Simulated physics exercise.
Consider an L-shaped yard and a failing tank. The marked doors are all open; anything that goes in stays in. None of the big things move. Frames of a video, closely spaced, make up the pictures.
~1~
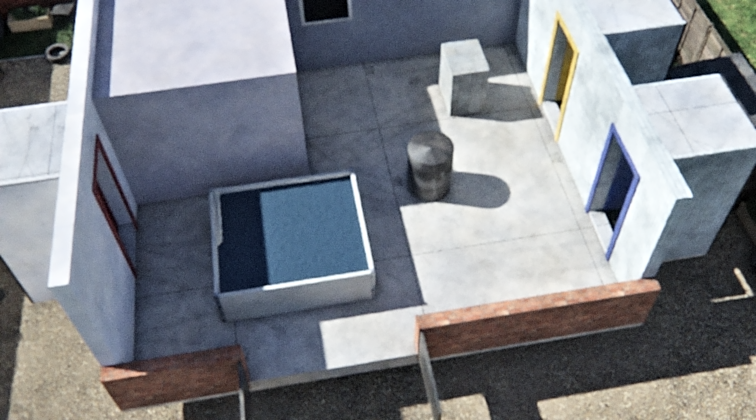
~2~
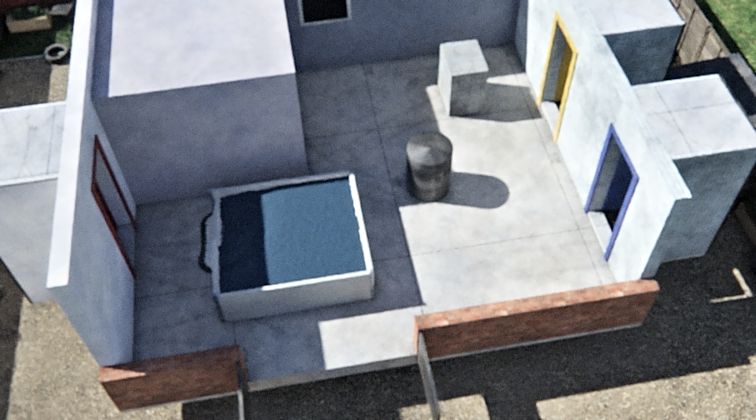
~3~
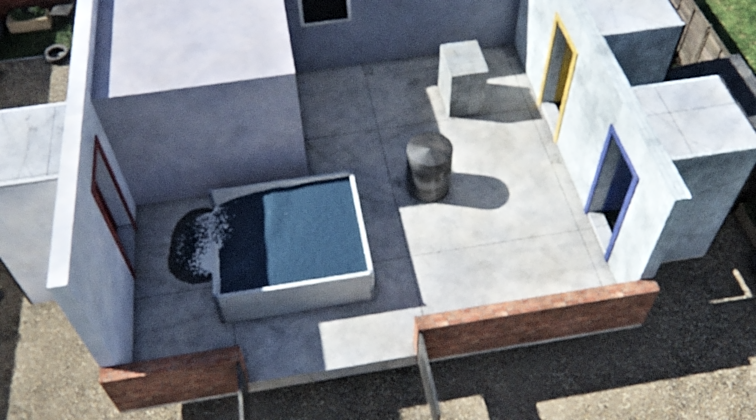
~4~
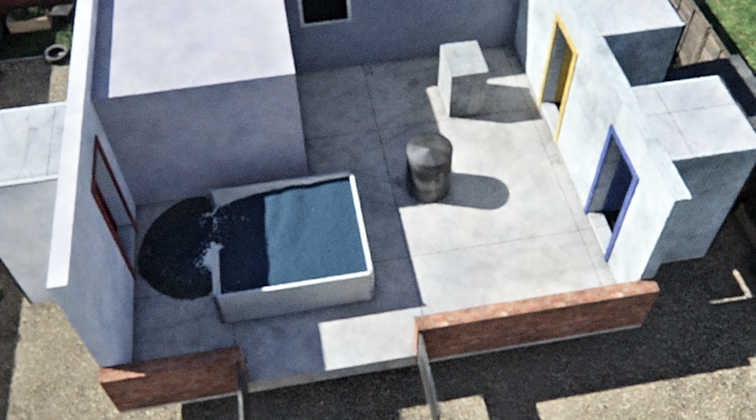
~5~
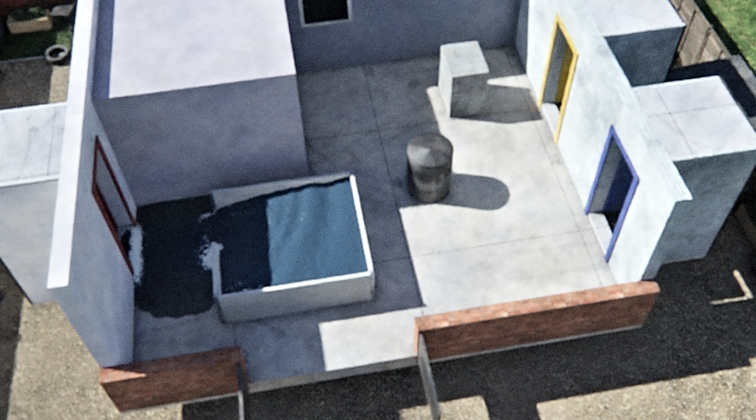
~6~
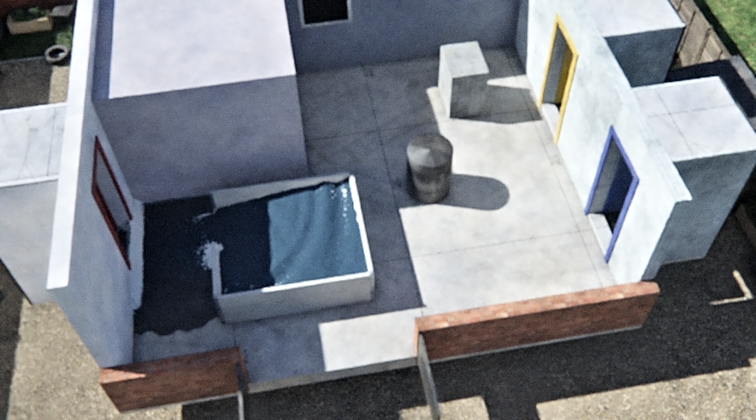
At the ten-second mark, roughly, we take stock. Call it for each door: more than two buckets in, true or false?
Yellow door false, red door true, blue door false.
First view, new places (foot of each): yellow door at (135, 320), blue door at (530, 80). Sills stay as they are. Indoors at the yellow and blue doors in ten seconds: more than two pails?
As I see it, the yellow door overshoots the mark while the blue door remains within bounds.
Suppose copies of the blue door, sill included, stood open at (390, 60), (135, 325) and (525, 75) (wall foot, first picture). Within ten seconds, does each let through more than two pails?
Result per door - within the limit; past the limit; within the limit.
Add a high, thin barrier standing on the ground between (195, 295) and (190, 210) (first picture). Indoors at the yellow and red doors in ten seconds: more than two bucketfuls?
Well, first the yellow one comes in short, then the red one comes in short.
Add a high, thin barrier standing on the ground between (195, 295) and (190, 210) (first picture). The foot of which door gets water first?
Answer: The red one.
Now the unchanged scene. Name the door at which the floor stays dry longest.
From what the pictures show, it's the one in blue.
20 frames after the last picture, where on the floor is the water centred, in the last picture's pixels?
Somewhere near (253, 264).
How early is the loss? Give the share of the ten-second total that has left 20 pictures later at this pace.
My reading is about 35 per cent.
A moment on, water covers 10 % of the floor; the yellow door not reached, the red door over two buckets in, the blue door not reached.
Next, water covers 15 % of the floor; the yellow door not reached, the red door far over two buckets in, the blue door not reached.
Then, water covers 30 % of the floor; the yellow door not reached, the red door far over two buckets in, the blue door not reached.
Later, water covers 60 % of the floor; the yellow door wet at the sill, nothing in, the red door far over two buckets in, the blue door not reached.
In the end, water covers 90 % of the floor; the yellow door wet at the sill, nothing in, the red door far over two buckets in, the blue door under two buckets in.
